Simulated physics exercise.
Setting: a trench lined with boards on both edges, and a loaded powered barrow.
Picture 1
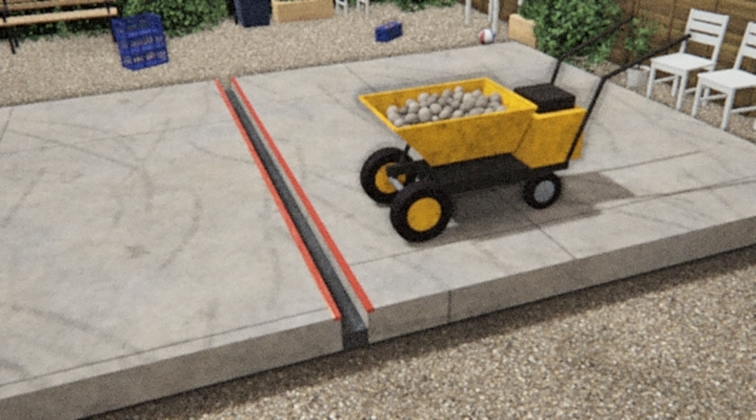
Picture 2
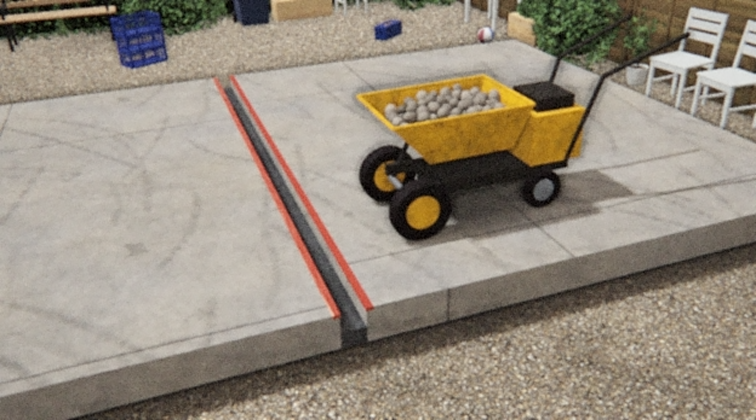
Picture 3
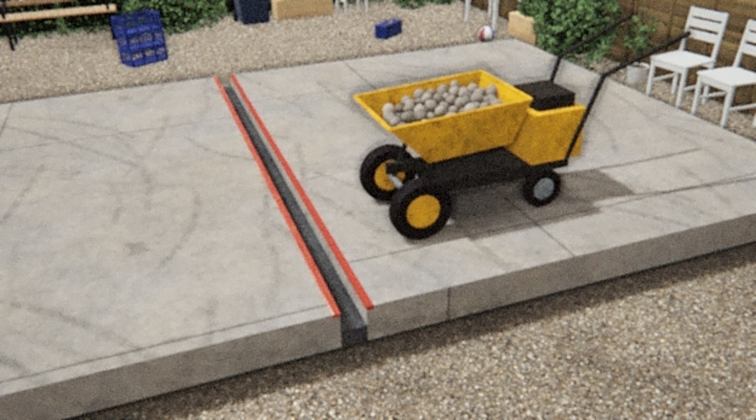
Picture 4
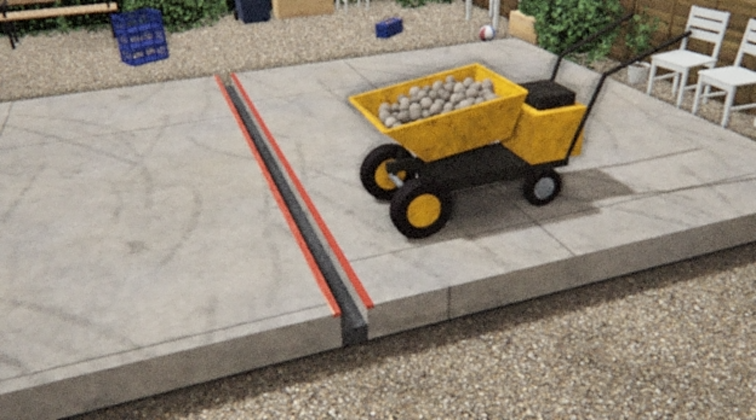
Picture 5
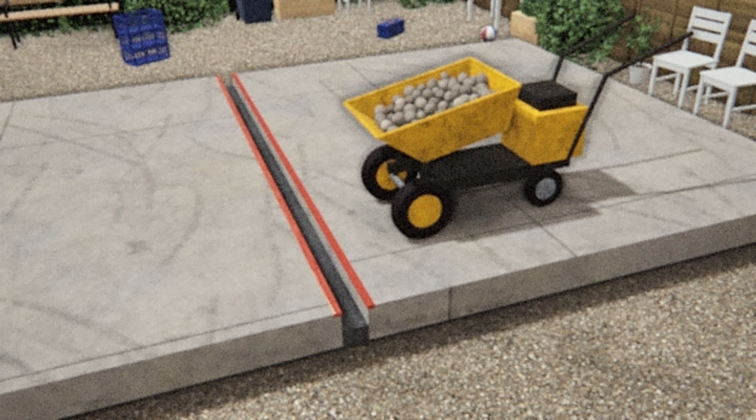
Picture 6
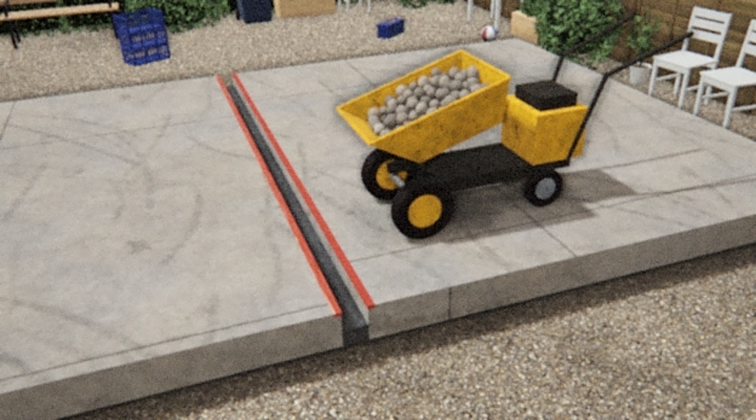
The yellow skip of a powered barrow, loaded with rounded grey stones, sits level on a concrete slab beside a narrow red-edged trench, then gradually tilts forward to the left while the wheels stay in place.
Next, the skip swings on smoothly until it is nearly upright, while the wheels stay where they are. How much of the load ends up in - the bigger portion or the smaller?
The load ends chiefly outside the trench.
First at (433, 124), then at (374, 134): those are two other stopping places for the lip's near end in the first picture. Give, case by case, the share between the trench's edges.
In turn 40 and 0 in a hundred.
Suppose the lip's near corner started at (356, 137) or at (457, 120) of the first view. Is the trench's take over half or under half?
A minority, then a minority.
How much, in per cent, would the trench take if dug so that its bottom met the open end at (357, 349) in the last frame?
About 30 per cent.
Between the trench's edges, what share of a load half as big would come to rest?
It comes to some 40 per cent.
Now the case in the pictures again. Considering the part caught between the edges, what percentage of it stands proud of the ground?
35 per cent, near enough.
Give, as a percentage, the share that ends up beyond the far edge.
I'd say near 65 per cent, give or take.
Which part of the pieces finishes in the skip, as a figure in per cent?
Some 0 per cent.
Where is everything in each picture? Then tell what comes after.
Lip of the skip at (396, 130), level; top of the load at (456, 105), river pebbles; first edge of the trench at (352, 278); far edge at (321, 285), the trench under half as wide as the skip, and about as deep as wide, in the first picture.
Lip of the skip at (394, 129), level; top of the load at (454, 103), in the second picture.
Lip of the skip at (390, 130), tipped barely; top of the load at (464, 105), in the third picture.
Lip of the skip at (385, 133), tipped a little; top of the load at (460, 101), in the fourth picture.
Lip of the skip at (379, 138), tipped a little; top of the load at (464, 92), in the fifth picture.
Lip of the skip at (370, 144), tipped clearly; top of the load at (455, 88); first edge of the trench at (353, 274); far edge at (321, 281), in the sixth picture.
Soon, skip tipped steeply; all in the skip.
A while on, skip tipped right over; about two thirds in the skip; a small part in or heaped over the trench; about a quarter beyond it; a stray few falling.
Towards the end, skip tipped right over; a small part in the skip; about a quarter in or heaped over the trench; about two thirds beyond it.
Finally, skip tipped right over; a stray few in the skip; a stray few short of the trench; about a third in or heaped over the trench; about two thirds beyond it.
